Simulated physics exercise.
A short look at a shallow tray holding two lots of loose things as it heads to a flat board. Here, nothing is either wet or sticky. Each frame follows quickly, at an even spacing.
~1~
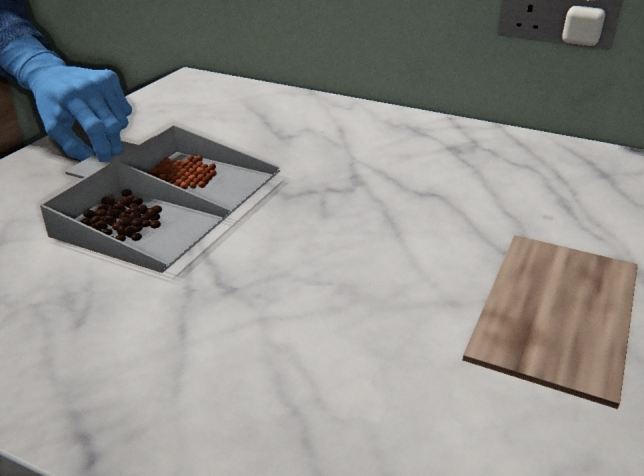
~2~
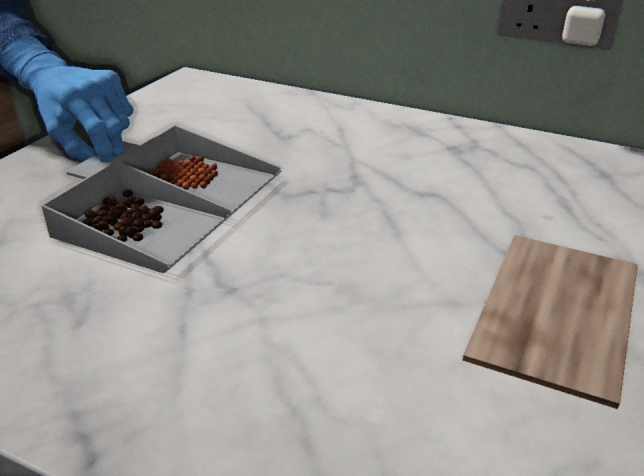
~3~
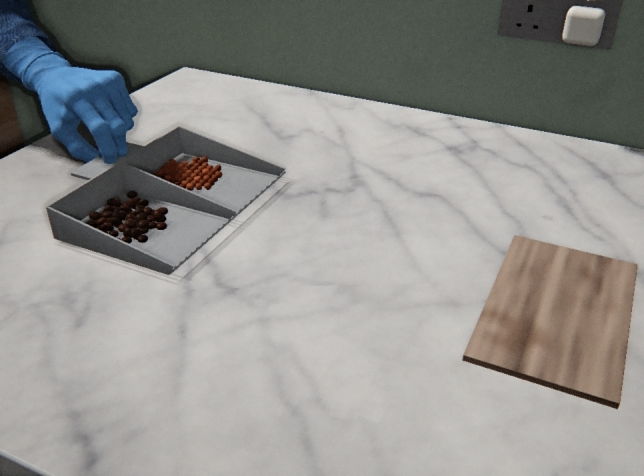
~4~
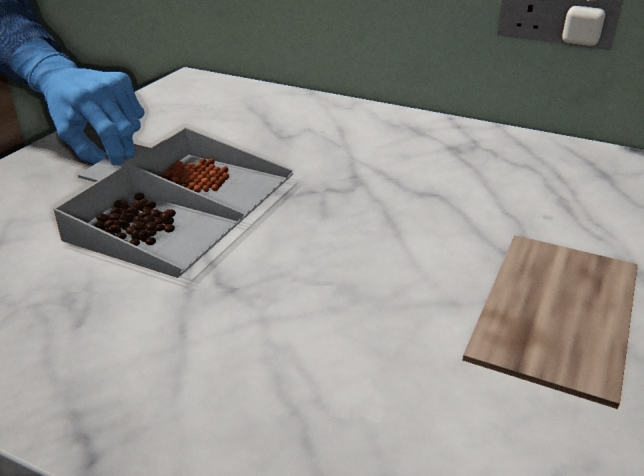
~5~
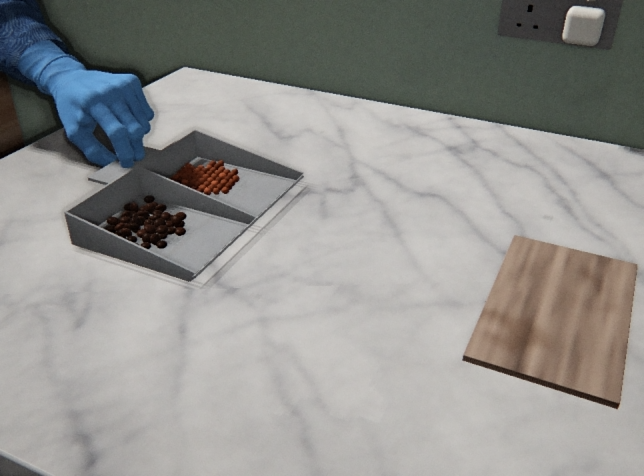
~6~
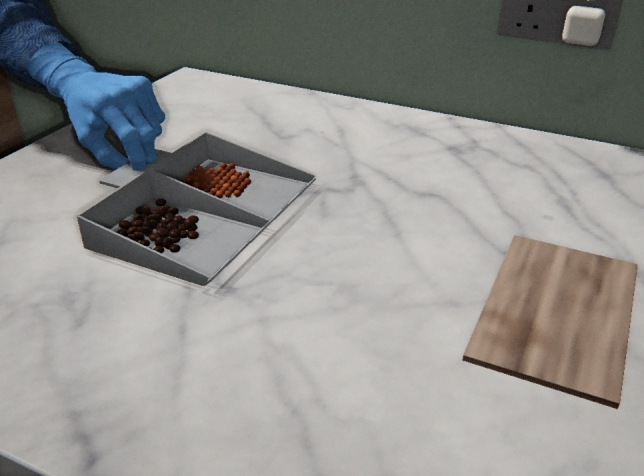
The video shows a blue-gloved hand at a shallow grey two-part tray holding dark brown drops and reddish-brown pellets, sliding it slowly a short way rightward across a marble surface while a wooden board lies still at right.
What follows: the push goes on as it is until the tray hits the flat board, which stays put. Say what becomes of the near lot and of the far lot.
The near lot stays put, while the far lot stays put.
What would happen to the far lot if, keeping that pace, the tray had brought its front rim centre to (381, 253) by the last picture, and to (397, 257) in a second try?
Run 1: It spills partly over. Run 2: It spills partly over.
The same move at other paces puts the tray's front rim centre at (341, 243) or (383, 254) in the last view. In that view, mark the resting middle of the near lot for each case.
First try about (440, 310), second try about (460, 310).
Then, 0.38 s on from there, tray still sliding, front rim near (369, 250); near lot all inside; far lot all inside.
Then, 0.85 s on from there, tray stopped at the flat board; near lot all inside, moved towards the front rim; far lot all inside, moved towards the front rim.
In the end, tray stopped at the flat board; near lot all inside, moved towards the front rim; far lot all inside, moved towards the front rim.
